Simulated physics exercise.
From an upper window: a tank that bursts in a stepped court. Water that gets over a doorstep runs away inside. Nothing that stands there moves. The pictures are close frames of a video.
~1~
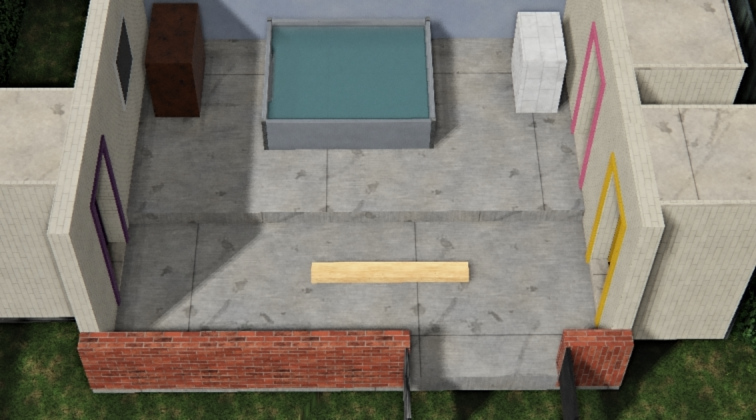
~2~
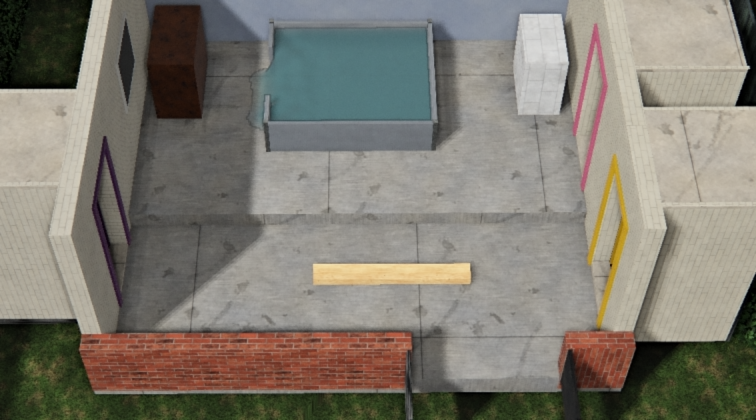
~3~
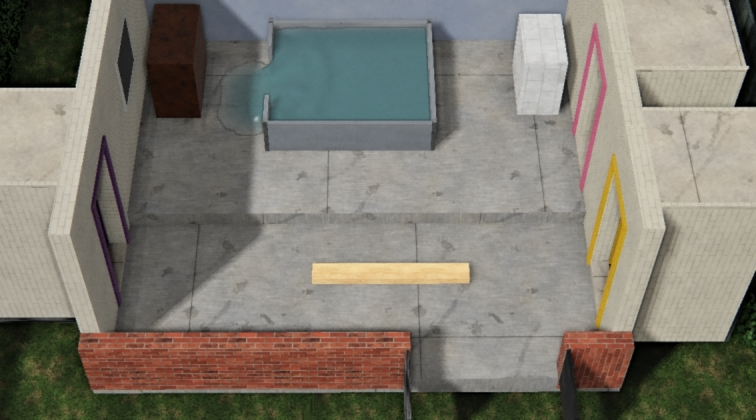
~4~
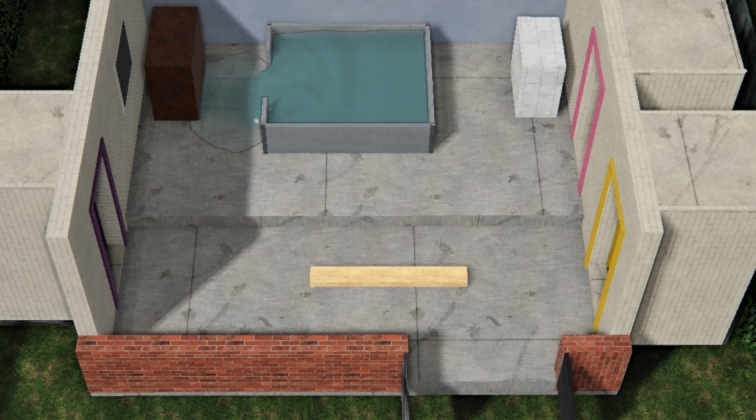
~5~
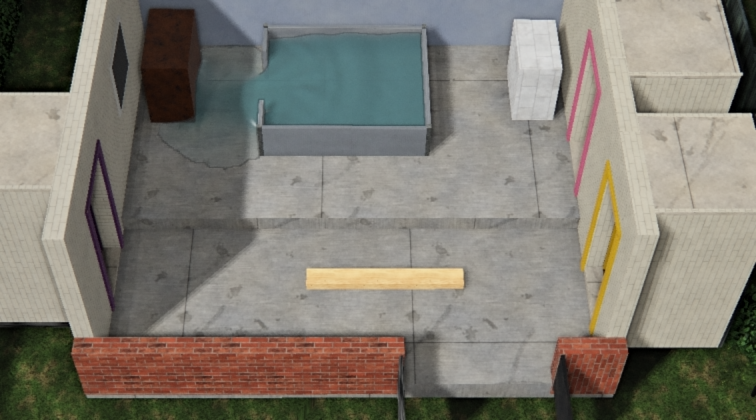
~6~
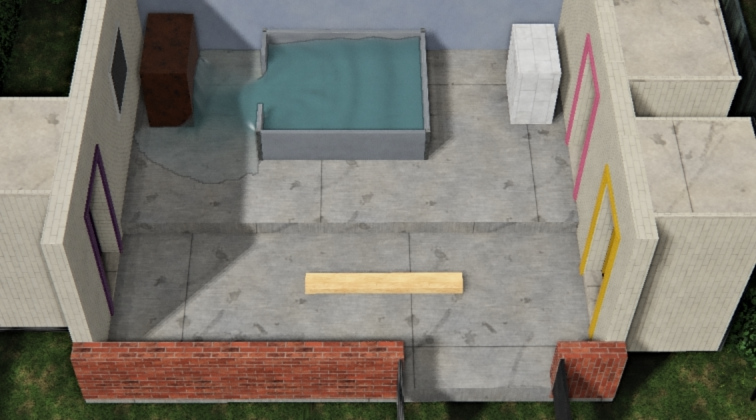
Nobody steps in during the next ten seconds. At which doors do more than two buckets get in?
One by one: The purple door lets in a lot; the yellow door admits no more than that; the pink door admits no more than that.
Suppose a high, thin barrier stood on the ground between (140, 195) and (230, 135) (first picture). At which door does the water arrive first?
The purple one.
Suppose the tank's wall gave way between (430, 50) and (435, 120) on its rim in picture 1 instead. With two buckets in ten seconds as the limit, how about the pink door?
Pink passes that mark.
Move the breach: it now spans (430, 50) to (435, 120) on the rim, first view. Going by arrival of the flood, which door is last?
That is the door marked purple.
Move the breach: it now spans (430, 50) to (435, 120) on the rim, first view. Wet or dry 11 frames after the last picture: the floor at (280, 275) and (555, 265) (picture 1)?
In turn: Free of water, wet.
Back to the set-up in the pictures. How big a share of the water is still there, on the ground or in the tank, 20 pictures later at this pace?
Some 100 per cent.
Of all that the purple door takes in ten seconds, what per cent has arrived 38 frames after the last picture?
Near 35 in a hundred.
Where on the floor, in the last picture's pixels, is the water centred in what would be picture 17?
Near (287, 115).
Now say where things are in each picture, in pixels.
The tank at (349, 72) is whole and still, in the first frame.
Water pours out at (273, 91) and has run to (262, 126), in the second frame.
The front is at (228, 122), out from the gap at (272, 91), in the third frame.
The front is at (197, 128), out from the gap at (270, 94), in the fourth frame.
The front is at (168, 136), out from the gap at (267, 95), in the fifth frame.
The front is at (145, 147), out from the gap at (265, 99), in the sixth frame.
A moment on, water covers 15 % of the floor; the purple door not reached, the yellow door not reached, the pink door not reached.
Next, water covers 30 % of the floor; the purple door wet at the sill, nothing in, the yellow door not reached, the pink door not reached.
Then, water covers 45 % of the floor; the purple door under two buckets in, the yellow door not reached, the pink door not reached.
Later, water covers 65 % of the floor; the purple door over two buckets in, the yellow door not reached, the pink door wet at the sill, nothing in.
In the end, water covers 80 % of the floor; the purple door over two buckets in, the yellow door under two buckets in, the pink door wet at the sill, nothing in.
